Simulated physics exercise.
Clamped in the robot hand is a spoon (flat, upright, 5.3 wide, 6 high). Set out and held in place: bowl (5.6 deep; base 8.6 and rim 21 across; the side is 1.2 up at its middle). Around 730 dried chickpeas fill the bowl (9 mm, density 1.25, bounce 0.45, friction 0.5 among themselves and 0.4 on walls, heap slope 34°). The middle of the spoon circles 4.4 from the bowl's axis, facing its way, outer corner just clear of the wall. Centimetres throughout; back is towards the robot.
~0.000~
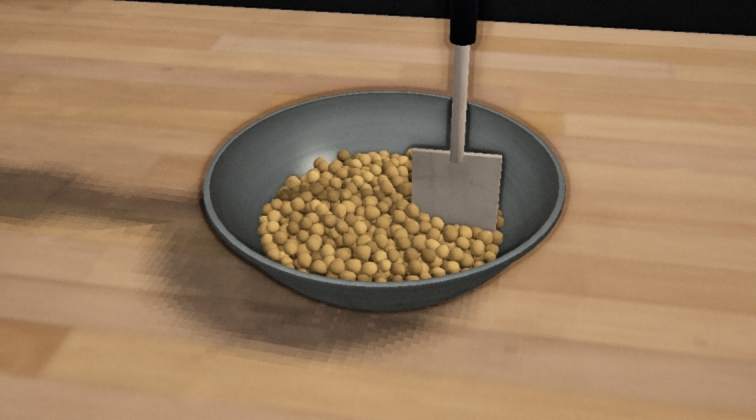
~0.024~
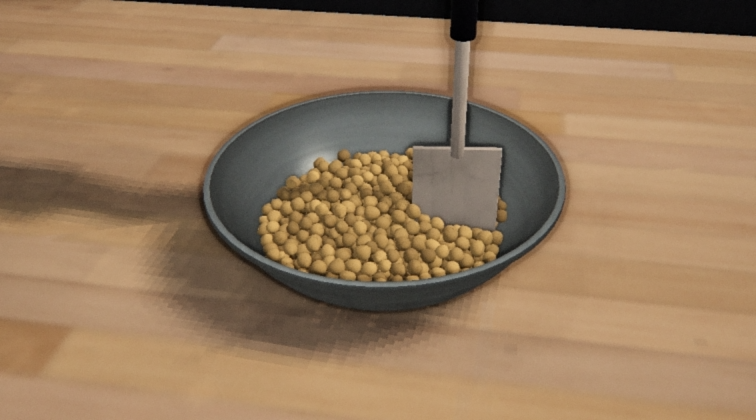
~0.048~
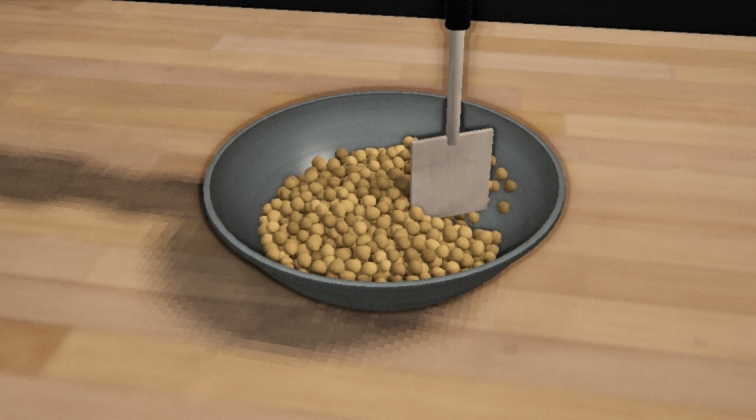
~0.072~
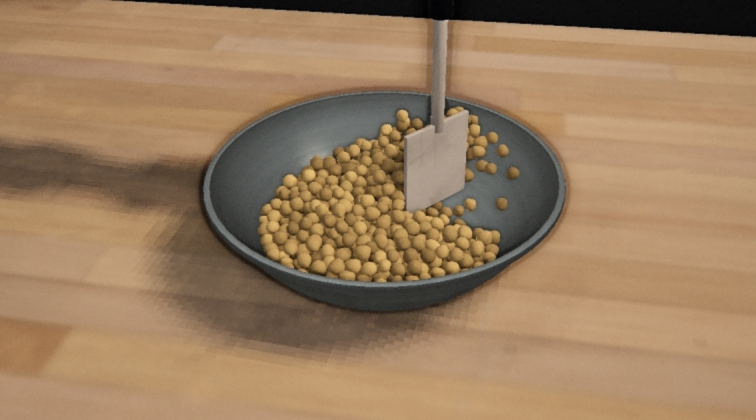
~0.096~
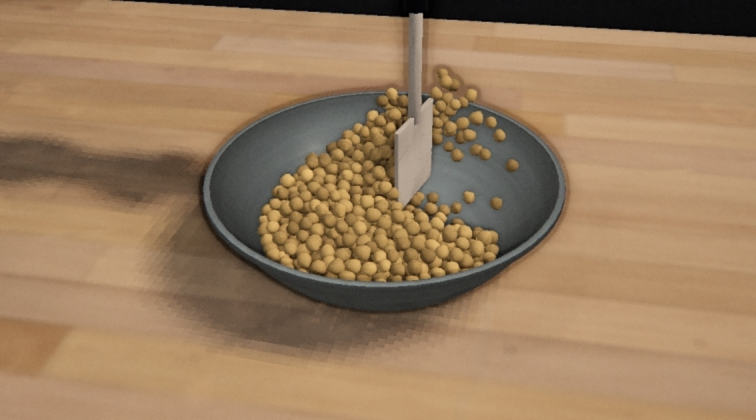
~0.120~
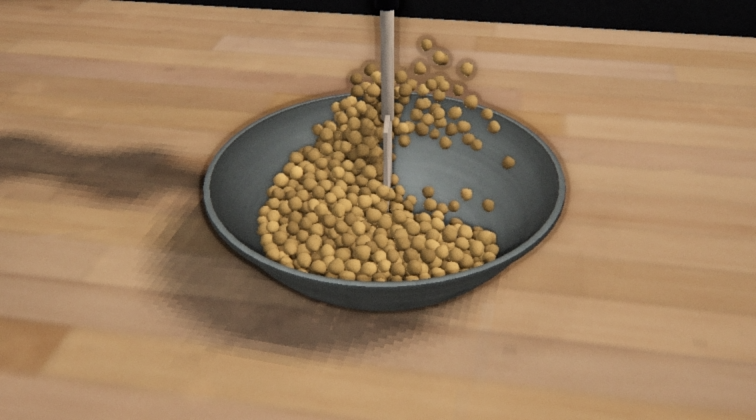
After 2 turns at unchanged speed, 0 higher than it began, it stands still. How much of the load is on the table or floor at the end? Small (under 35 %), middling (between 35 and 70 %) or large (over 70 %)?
Share on the table or floor: Middling (between 35 and 70 %).
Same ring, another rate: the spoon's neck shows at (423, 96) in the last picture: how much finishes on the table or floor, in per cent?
About 25 per cent.
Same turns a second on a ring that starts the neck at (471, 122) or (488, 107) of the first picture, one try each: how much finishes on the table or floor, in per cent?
Some 45 and 25 per cent.
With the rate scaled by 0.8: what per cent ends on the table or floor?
Some 35 per cent.
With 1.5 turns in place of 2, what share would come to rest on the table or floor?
Then about 45 per cent.
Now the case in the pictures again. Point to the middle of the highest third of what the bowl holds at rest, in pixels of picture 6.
At about (455, 188).
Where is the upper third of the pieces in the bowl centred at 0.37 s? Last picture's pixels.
Near (494, 225).
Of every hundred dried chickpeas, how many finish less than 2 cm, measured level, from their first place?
About 5 per cent.
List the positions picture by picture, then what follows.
The spoon neck at (458, 130), 0° round; upper third of the load around (375, 208), from x 265 to 500, top at y 155; 730 in the bowl, in the first frame.
The spoon neck at (459, 126), 7° round; upper third of the load around (376, 207), from x 265 to 500, top at y 155, in the second frame.
The spoon neck at (454, 114), 27° round; upper third of the load around (381, 195), from x 265 to 510, top at y 145, in the third frame.
The spoon neck at (438, 102), 50° round; upper third of the load around (381, 181), from x 265 to 515, top at y 110, in the fourth frame.
The spoon neck at (415, 94), 74° round; upper third of the load around (381, 166), from x 265 to 510, top at y 75, in the fifth frame.
The spoon neck at (388, 91), 97° round; upper third of the load around (364, 152), from x 265 to 510, top at y 45; 728 in the bowl, 2 in flight or on the tool, in the sixth frame.
After 0.37 s, 339° round, highest piece 10 above the table; 524 in the bowl, 110 on the table or floor, 96 in flight or on the tool.
After 0.62 s, 220° round, highest piece 9 above the table; 426 in the bowl, 280 on the table or floor, 24 in flight or on the tool.
After 0.94 s, 0° round, highest piece 6 above the table; 374 in the bowl, 355 on the table or floor, 1 in flight or on the tool.
After 1.64 s, 0° round, highest piece 5 above the table; 374 in the bowl, 356 on the table or floor.
In the end, 374 in the bowl, 356 on the table or floor. That is 49 % on the table or floor.
